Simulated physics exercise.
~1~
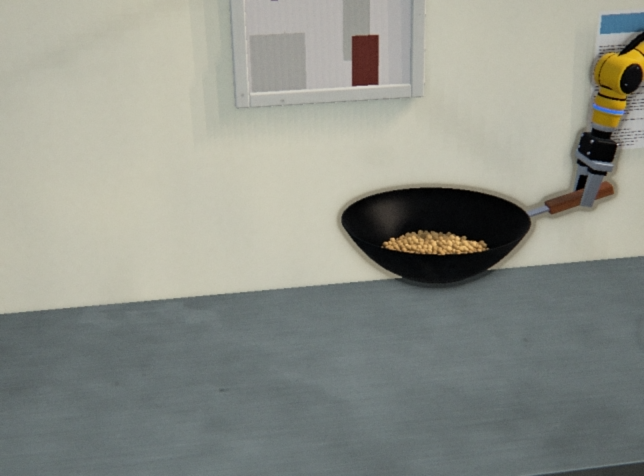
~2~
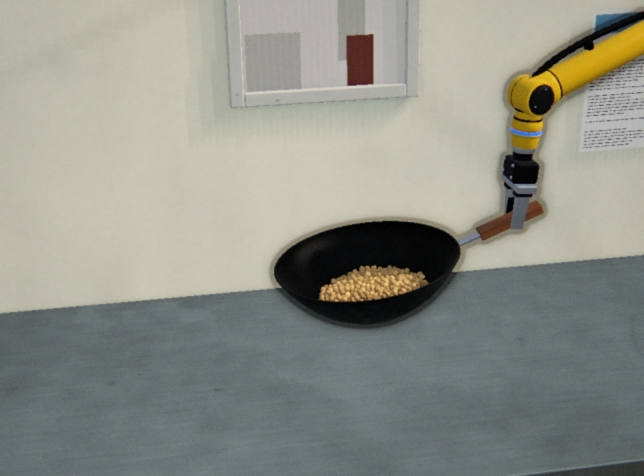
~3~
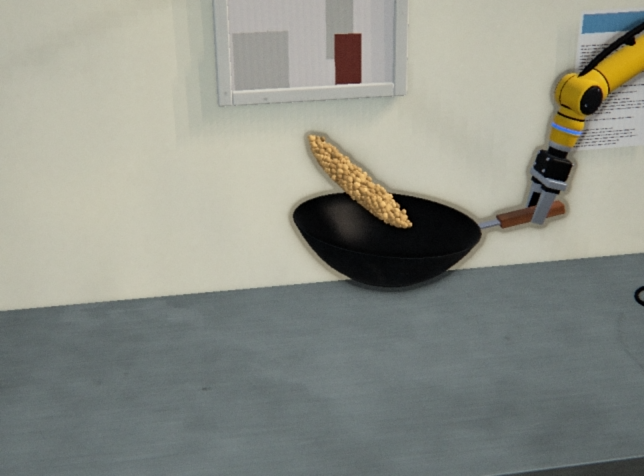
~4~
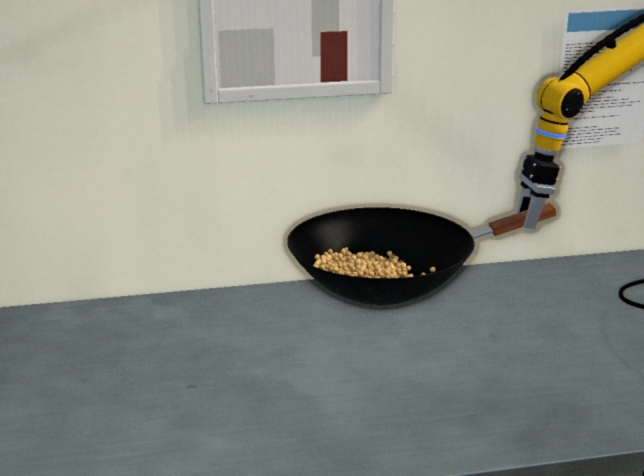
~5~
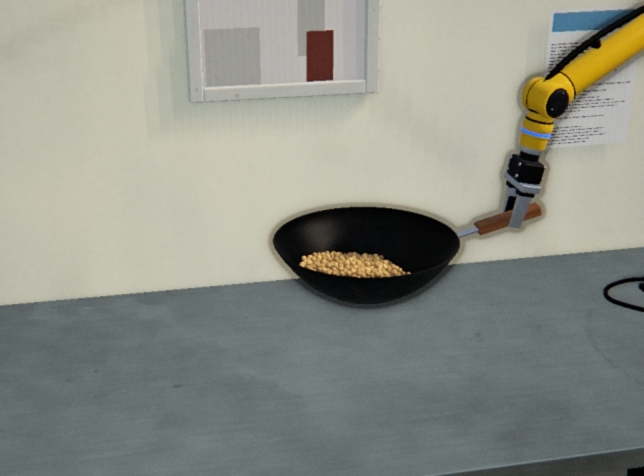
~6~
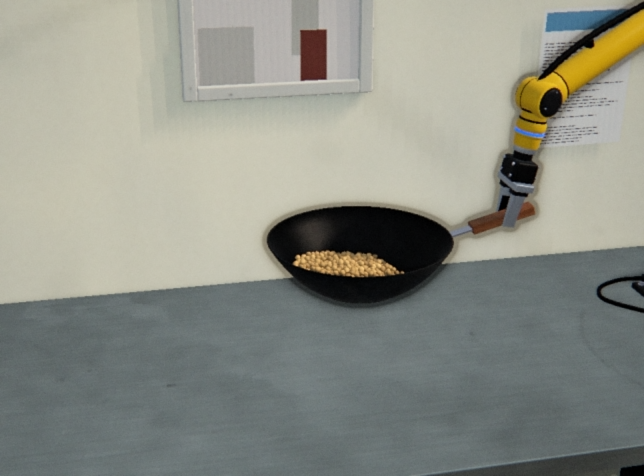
A yellow robot arm tosses chickpeas up from a black wok and catches them again.
